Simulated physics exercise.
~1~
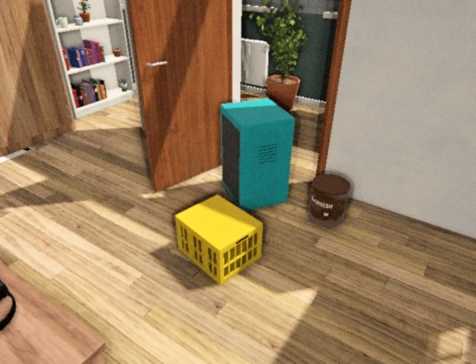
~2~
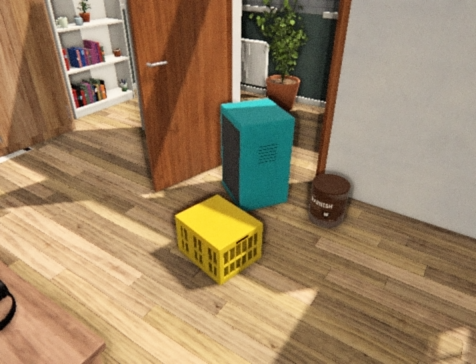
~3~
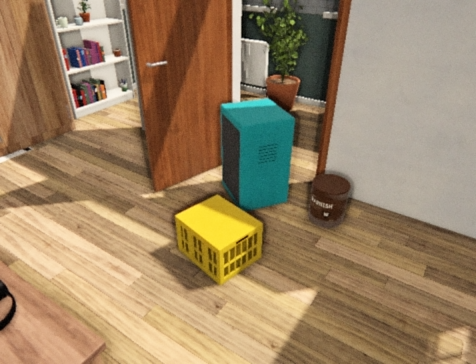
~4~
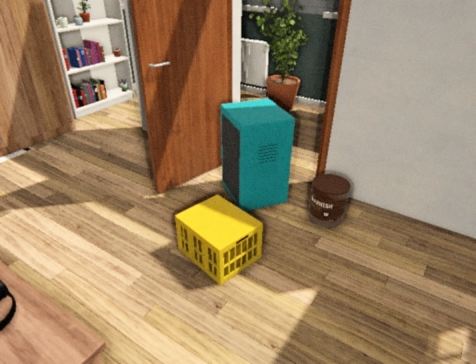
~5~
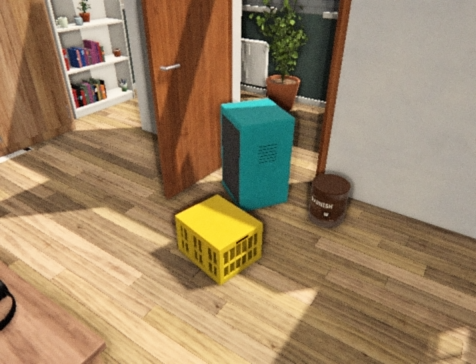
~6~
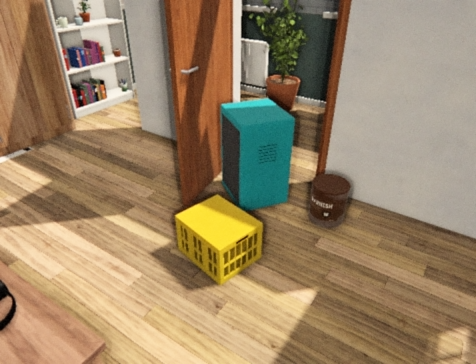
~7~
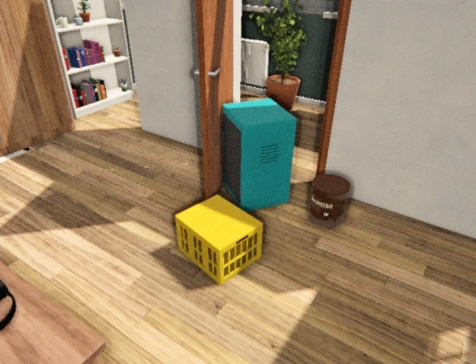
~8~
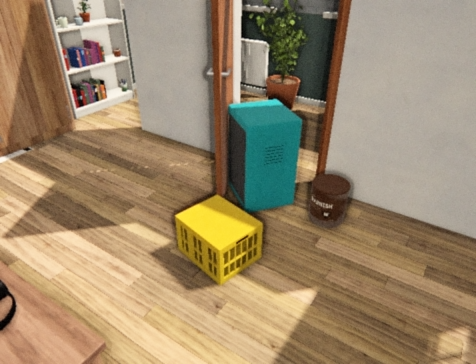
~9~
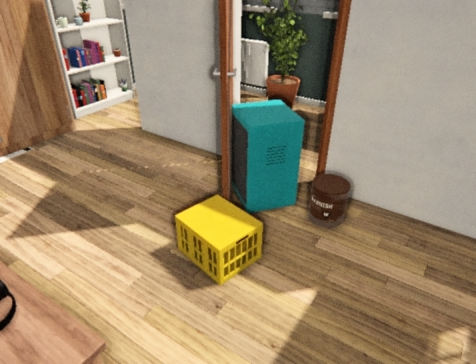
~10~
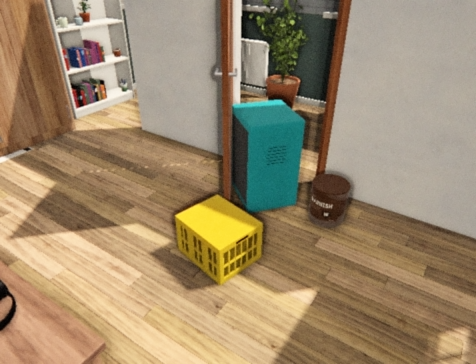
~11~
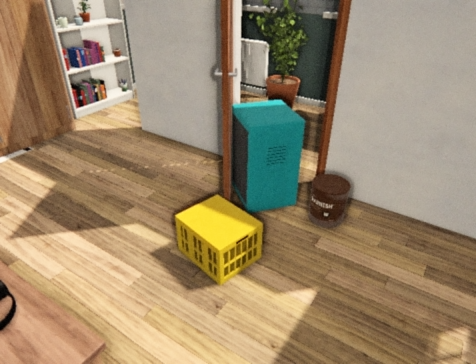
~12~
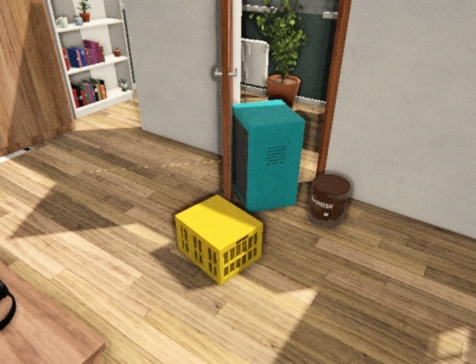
Brown door swinging partway closed behind a yellow crate, nudging a turquoise cabinet slightly right and stopping against it, still open.
